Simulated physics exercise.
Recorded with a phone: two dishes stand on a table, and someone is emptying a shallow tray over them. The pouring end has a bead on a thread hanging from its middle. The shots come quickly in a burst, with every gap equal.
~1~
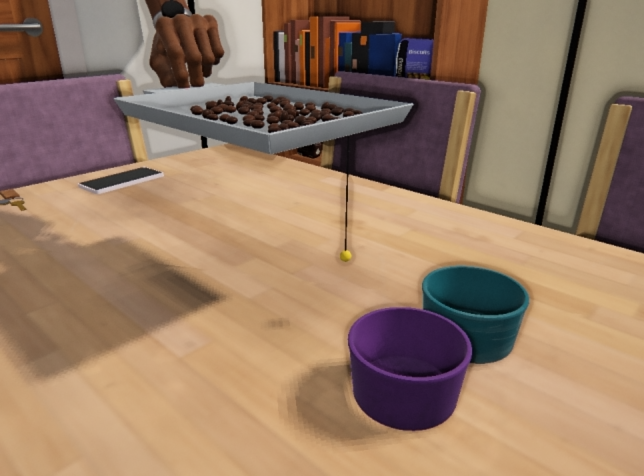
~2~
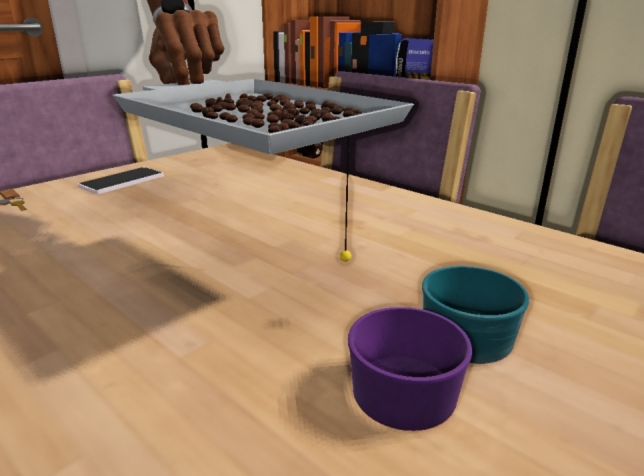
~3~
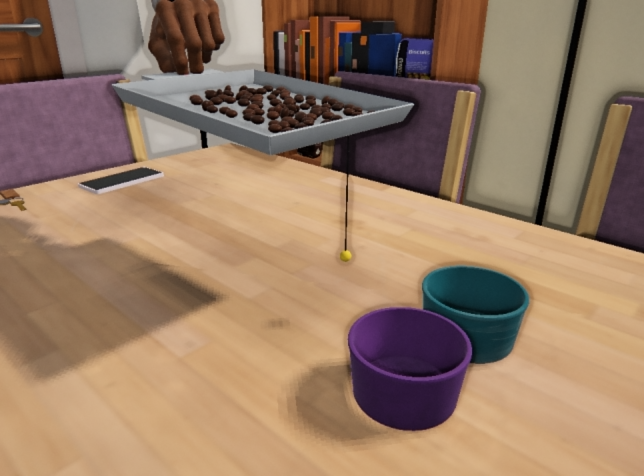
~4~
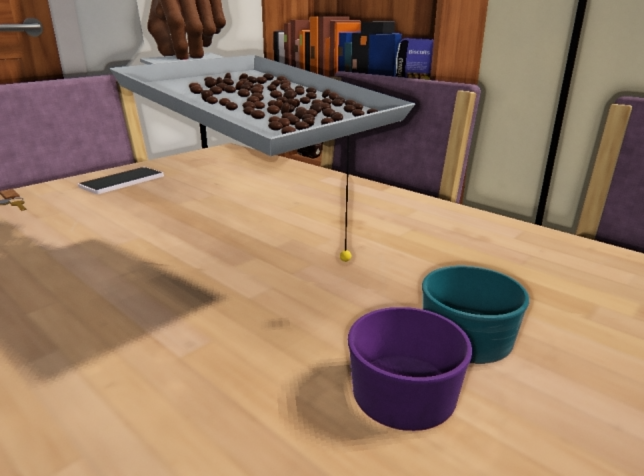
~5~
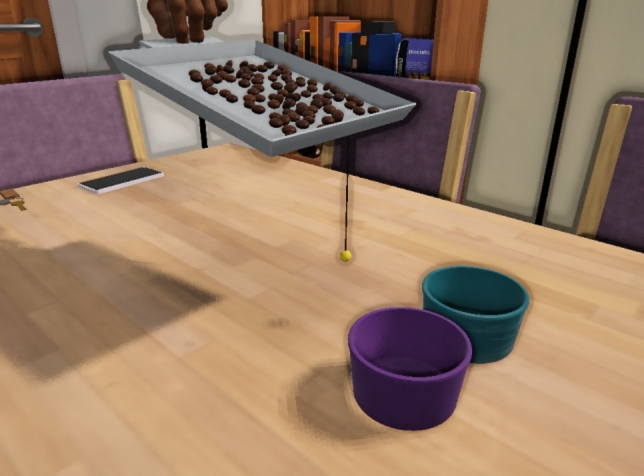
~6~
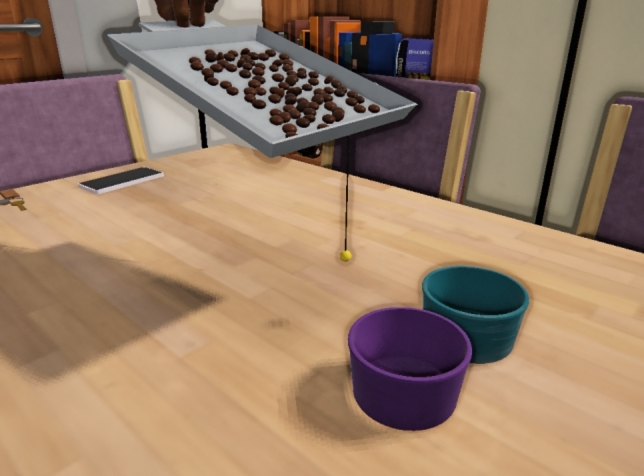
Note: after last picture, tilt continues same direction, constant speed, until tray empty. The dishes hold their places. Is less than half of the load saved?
Pretty clear the dishes gather a lesser part of what falls.
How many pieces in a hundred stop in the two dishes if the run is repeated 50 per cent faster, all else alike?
Near 0 in a hundred.
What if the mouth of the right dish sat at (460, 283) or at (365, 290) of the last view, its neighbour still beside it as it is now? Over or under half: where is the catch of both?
Short of half, then beyond half.
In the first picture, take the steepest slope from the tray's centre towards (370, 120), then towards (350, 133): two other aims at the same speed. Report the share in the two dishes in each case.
First case about 0 percent; second case about 0 percent.
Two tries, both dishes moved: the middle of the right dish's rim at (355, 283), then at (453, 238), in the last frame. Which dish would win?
The right-hand one the first time, the left-hand one the second.
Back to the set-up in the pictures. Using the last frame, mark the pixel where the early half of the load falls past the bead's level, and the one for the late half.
(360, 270) for the early half, (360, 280) for the late half.
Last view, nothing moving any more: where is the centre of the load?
Close to (356, 342) in the last picture.
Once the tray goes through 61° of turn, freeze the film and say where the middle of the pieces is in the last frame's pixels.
Load centre: Approx. (338, 121).
Soon, tray tipped steeply; nearly all on the tray; a small part in the air.
A while on, tray tipped past a quarter turn; a small part on the tray; a stray few in the right dish; about half outside both; about a third in the air.
Towards the end, tray tipped past a quarter turn; a stray few in the right dish; nearly all outside both.
Finally, tray tipped past a quarter turn; none in the left dish; a stray few in the right dish; nearly all outside both.
